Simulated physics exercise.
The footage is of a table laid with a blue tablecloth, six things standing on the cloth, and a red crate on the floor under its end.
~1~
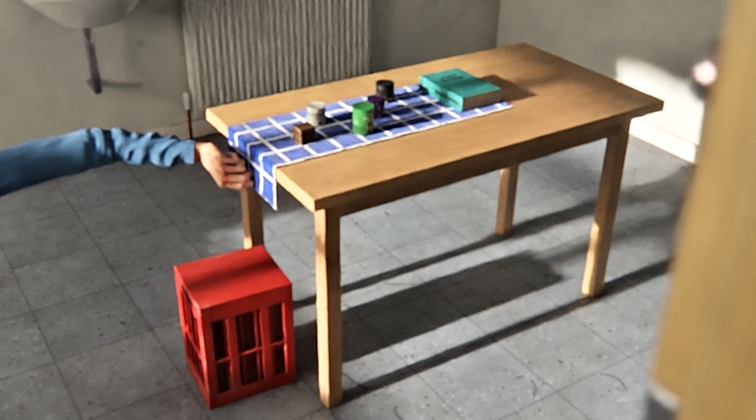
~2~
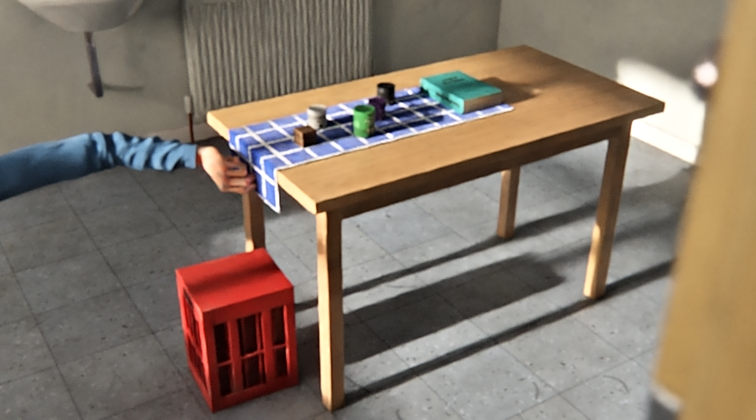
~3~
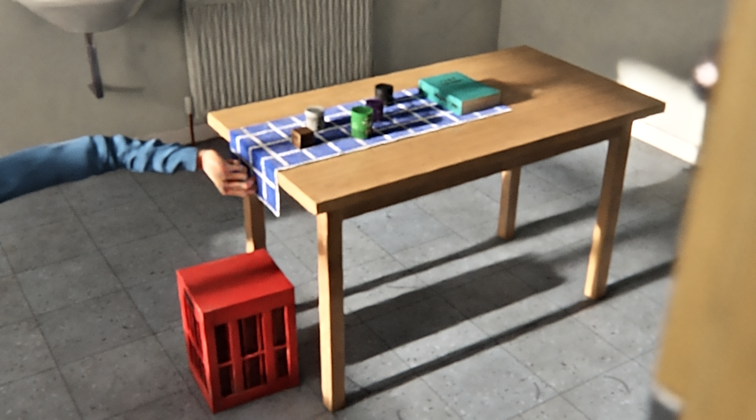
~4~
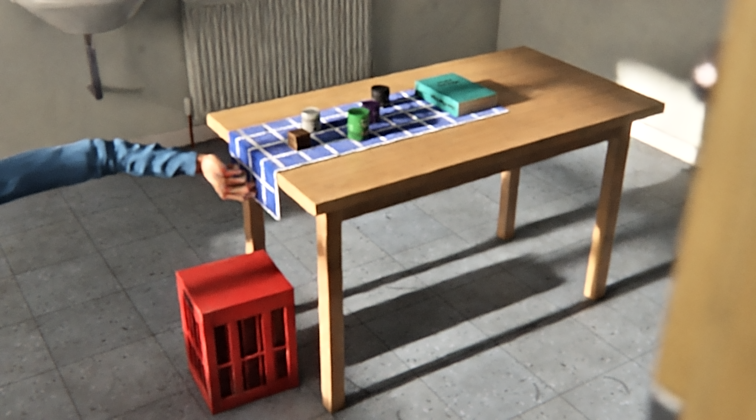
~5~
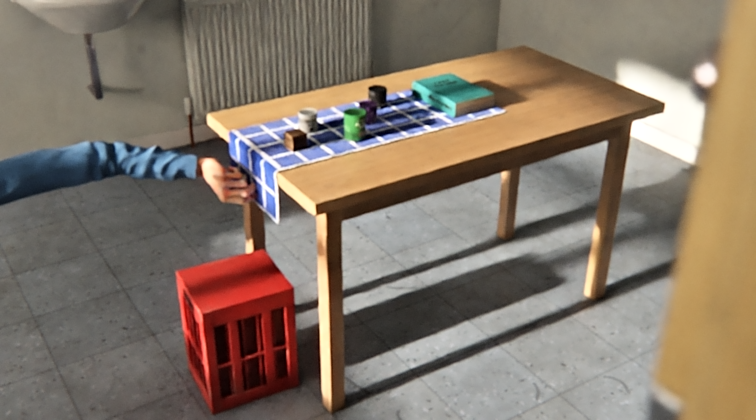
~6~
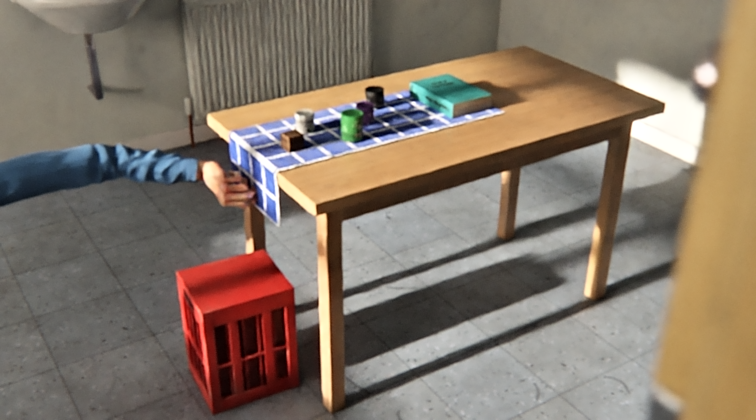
A hand slowly pulls the blue checked tablecloth slightly left, carrying the objects on it along.
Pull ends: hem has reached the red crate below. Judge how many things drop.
My judgement: Two.
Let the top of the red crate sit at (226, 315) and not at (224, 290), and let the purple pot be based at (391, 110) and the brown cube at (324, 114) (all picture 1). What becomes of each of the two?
Purple pot: Safe; brown cube: Lost.
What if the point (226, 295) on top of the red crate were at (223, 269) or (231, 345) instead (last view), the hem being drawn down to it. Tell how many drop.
Counts: 1 / 4.
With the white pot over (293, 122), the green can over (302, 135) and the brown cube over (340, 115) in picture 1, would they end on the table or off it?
As for the white pot, it goes off; the green can goes off; the brown cube stays aboard.
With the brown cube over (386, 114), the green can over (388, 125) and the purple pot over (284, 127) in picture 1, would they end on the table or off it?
So the brown cube stays aboard, the green can stays aboard, and the purple pot leaves the top.
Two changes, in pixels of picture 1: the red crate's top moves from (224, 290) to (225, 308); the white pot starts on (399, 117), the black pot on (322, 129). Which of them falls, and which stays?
The white pot ends up on top while the black pot ends up off.
Soon after, hem near (256, 227); all still up.
After that, hem near (256, 252); brown cube gone.
And then, hem on the crate; brown cube and white pot gone.
In the end, hem on the crate; brown cube and white pot gone. Over the edge go two.
